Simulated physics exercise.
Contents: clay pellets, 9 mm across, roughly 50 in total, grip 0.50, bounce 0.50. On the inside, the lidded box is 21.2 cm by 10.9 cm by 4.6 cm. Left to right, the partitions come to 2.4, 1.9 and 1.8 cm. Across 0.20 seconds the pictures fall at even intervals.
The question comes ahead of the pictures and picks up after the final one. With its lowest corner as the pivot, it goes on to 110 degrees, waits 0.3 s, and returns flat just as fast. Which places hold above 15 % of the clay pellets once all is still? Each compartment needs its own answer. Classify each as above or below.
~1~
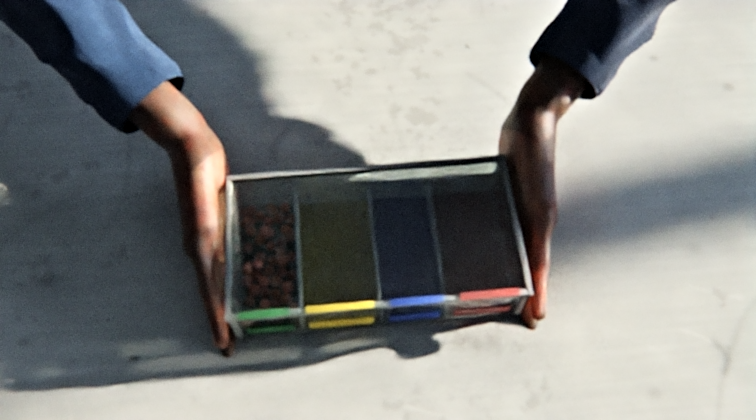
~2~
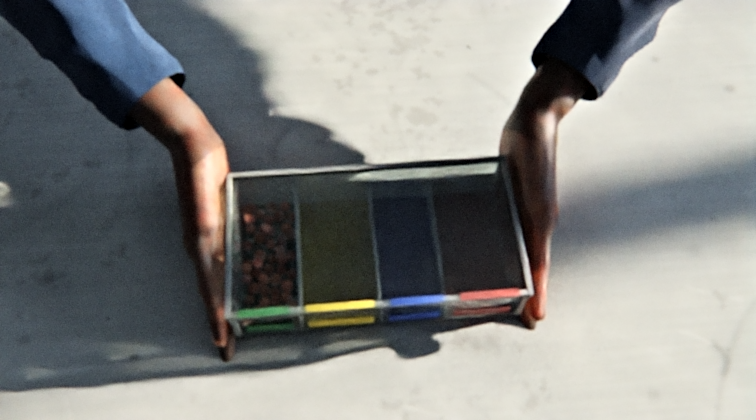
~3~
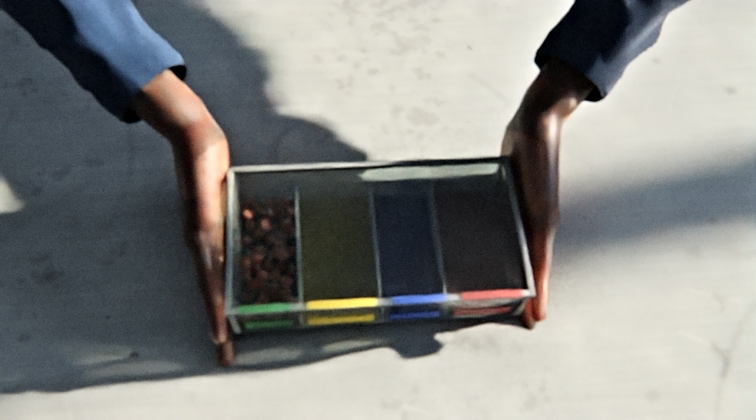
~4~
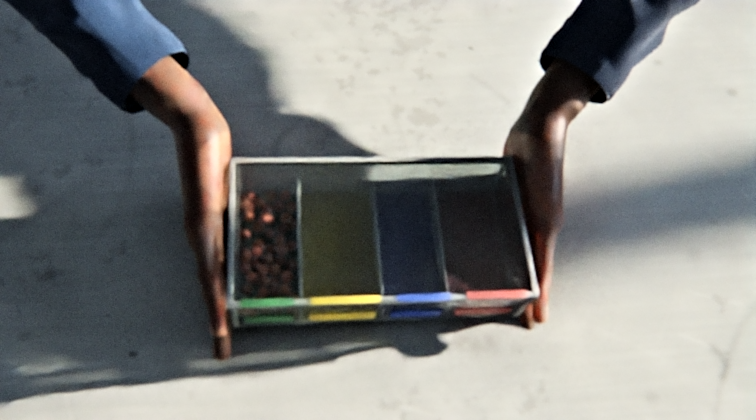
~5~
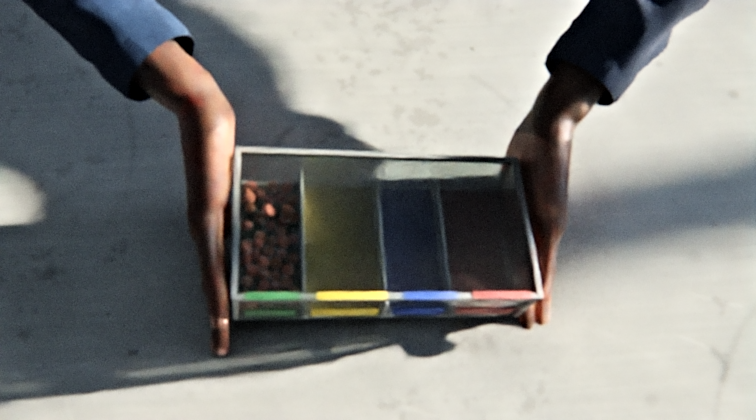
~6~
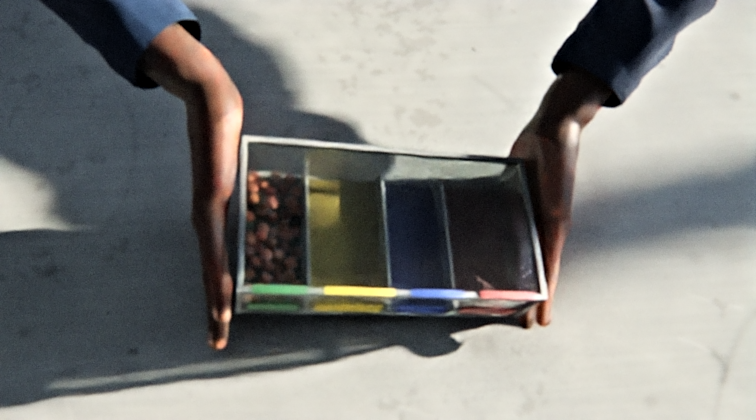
Classification: Red compartment above, blue compartment below, green compartment below, yellow compartment below.
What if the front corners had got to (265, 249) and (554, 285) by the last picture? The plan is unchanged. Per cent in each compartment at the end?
Per cent at the end: Red 100; blue 0; green 0; yellow 0.
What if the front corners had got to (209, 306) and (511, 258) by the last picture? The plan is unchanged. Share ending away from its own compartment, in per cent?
It would come to roughly 0 percent.
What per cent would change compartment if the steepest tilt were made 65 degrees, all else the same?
That works out to close to 0 percent.
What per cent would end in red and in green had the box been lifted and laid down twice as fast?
Red 100 %; green 0 %.
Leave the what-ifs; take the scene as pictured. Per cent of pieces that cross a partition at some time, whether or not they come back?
Close to 100 percent.
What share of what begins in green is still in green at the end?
Share retained: Approx. 0 %.
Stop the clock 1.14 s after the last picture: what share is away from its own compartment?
At that moment it's some 100 per cent.
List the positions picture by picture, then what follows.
Box tilt 0 degrees, front corners at (231, 315) and (526, 290); green 100 %, in the first frame.
Box tilt 1 degrees, front corners at (231, 313) and (527, 291), in the second frame.
Box tilt 3 degrees, front corners at (231, 309) and (528, 291), in the third frame.
Box tilt 6 degrees, front corners at (233, 303) and (532, 292), lowest corner right front, in the fourth frame.
Box tilt 10 degrees, front corners at (237, 295) and (536, 294), lowest corner right front, in the fifth frame.
Box tilt 14 degrees, front corners at (243, 287) and (541, 295), lowest corner right front; green 100 %, in the sixth frame.
Then, 1.14 s after the last picture, tilt 110 degrees; red 50 %, blue 30 %, yellow 20 %.
Then, 1.90 s after the last picture, tilt 57 degrees; red 100 %.
Then, 2.68 s after the last picture, tilt 0 degrees; red 100 %.
In the end, red 100 %, blue 0 %, green 0 %, yellow 0 %.
